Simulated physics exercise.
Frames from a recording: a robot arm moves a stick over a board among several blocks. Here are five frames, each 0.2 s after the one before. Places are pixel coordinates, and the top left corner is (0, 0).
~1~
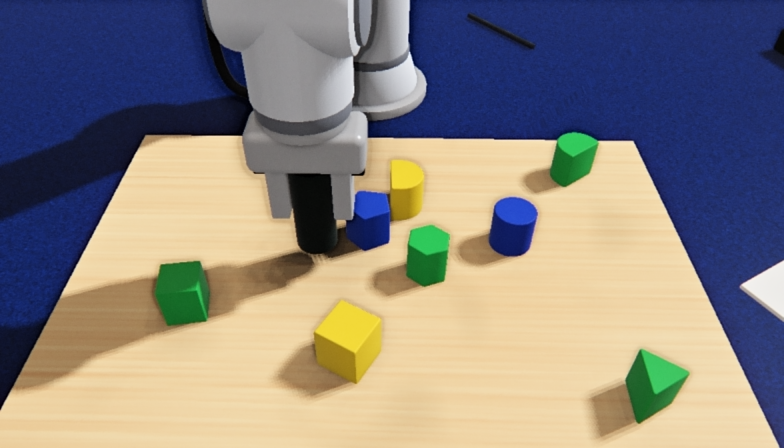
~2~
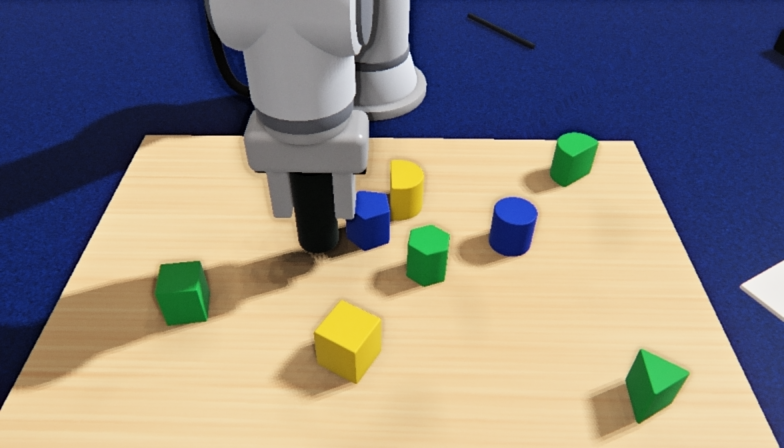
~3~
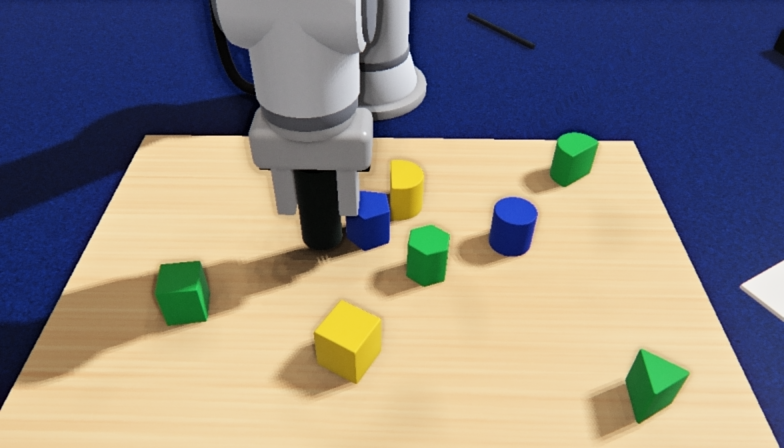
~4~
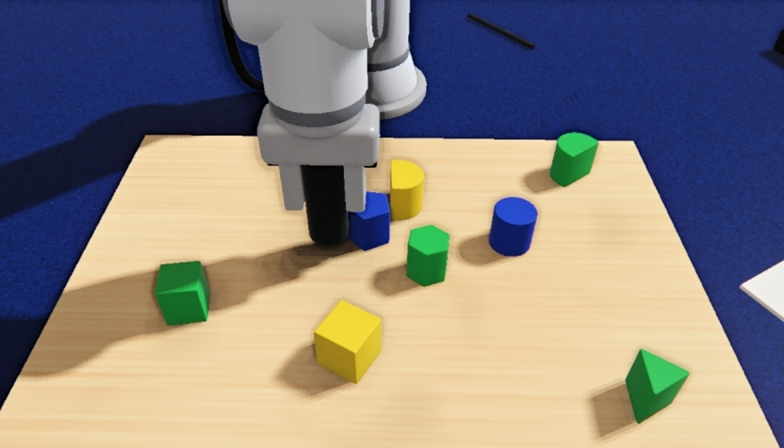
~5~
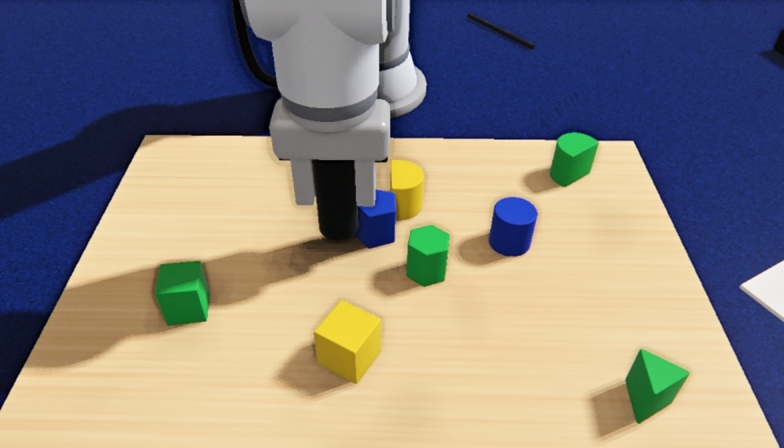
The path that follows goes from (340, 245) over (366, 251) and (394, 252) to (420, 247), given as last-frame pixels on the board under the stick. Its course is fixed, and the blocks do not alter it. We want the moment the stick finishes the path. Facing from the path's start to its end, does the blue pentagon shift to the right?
The answer is no.
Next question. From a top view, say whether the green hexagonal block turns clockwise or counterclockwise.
It swings round clockwise.
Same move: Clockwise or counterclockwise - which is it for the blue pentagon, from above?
It goes round opposite to clock hands.
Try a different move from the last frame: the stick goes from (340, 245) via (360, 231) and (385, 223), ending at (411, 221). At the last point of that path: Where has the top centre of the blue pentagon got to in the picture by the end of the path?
The middle of its top is at (452, 191).
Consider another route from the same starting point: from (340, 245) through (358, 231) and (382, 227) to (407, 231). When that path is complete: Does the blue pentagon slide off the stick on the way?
No, that is not what happens.
What follows on the original path. Halfway along, stick at (381, 235); blue pentagon at (412, 200), turned 30° anticlockwise.
At the end, stick at (422, 230); blue pentagon at (440, 189), turned 65° anticlockwise; yellow D-shaped block in place; green hexagonal block at (445, 240), turned 40° clockwise.
